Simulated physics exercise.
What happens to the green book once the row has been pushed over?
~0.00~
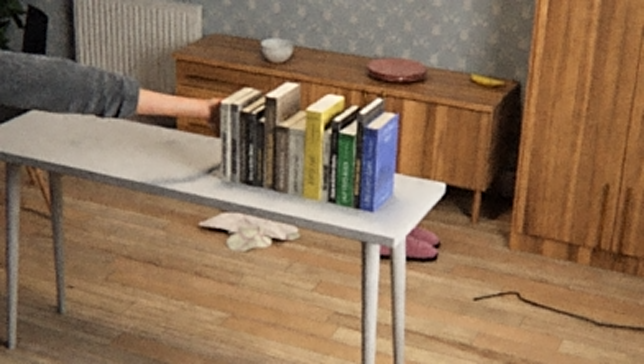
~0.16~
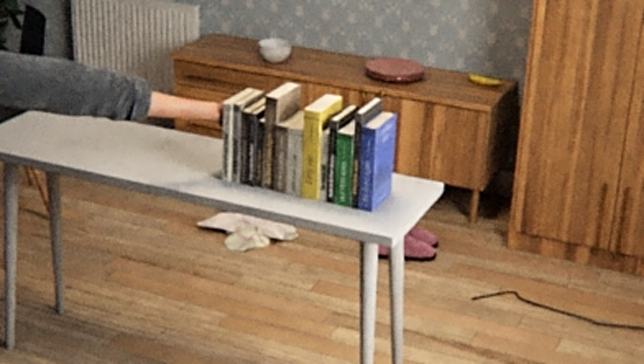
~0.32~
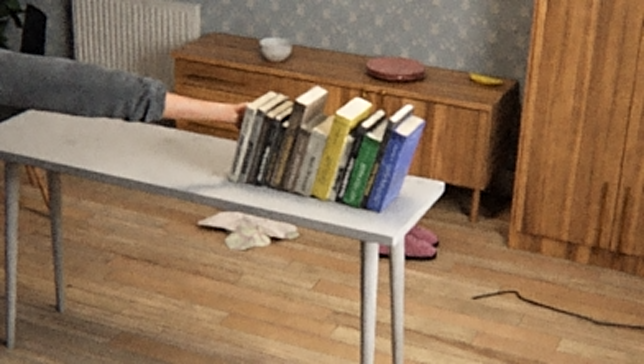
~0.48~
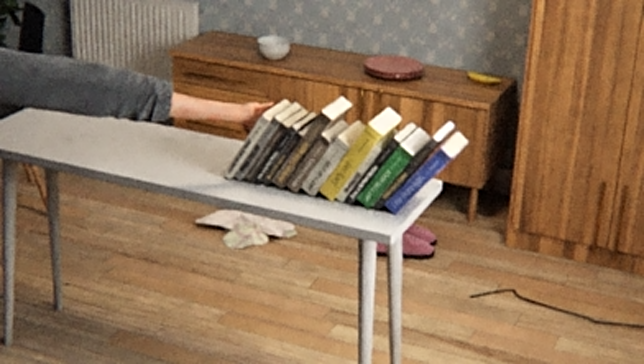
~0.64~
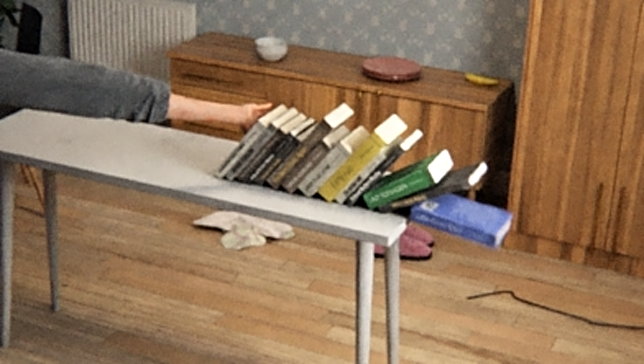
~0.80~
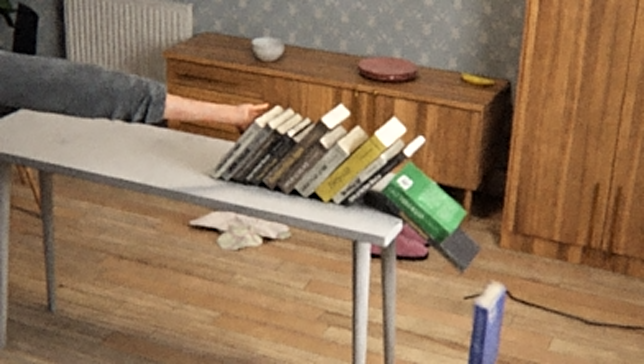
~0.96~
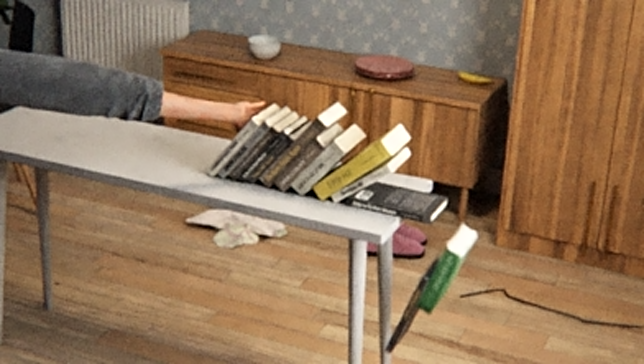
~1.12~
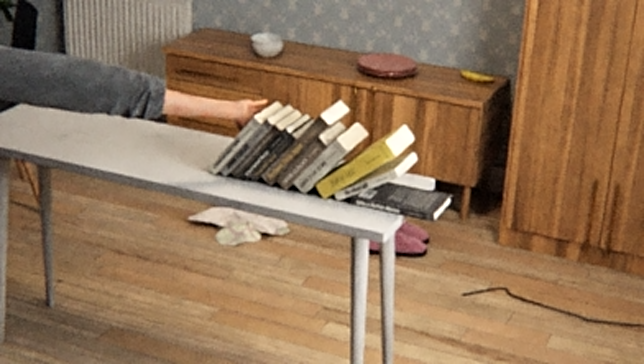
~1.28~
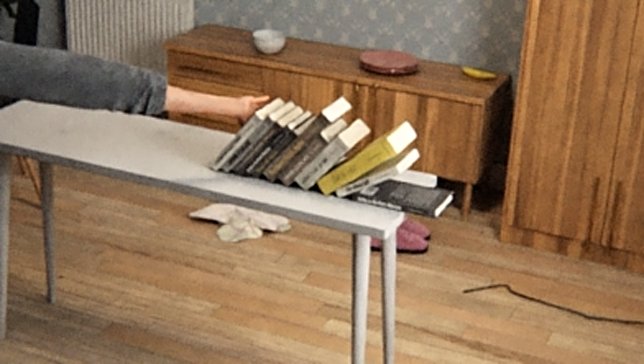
It tips over the right end of the table and falls off, following the blue book down.
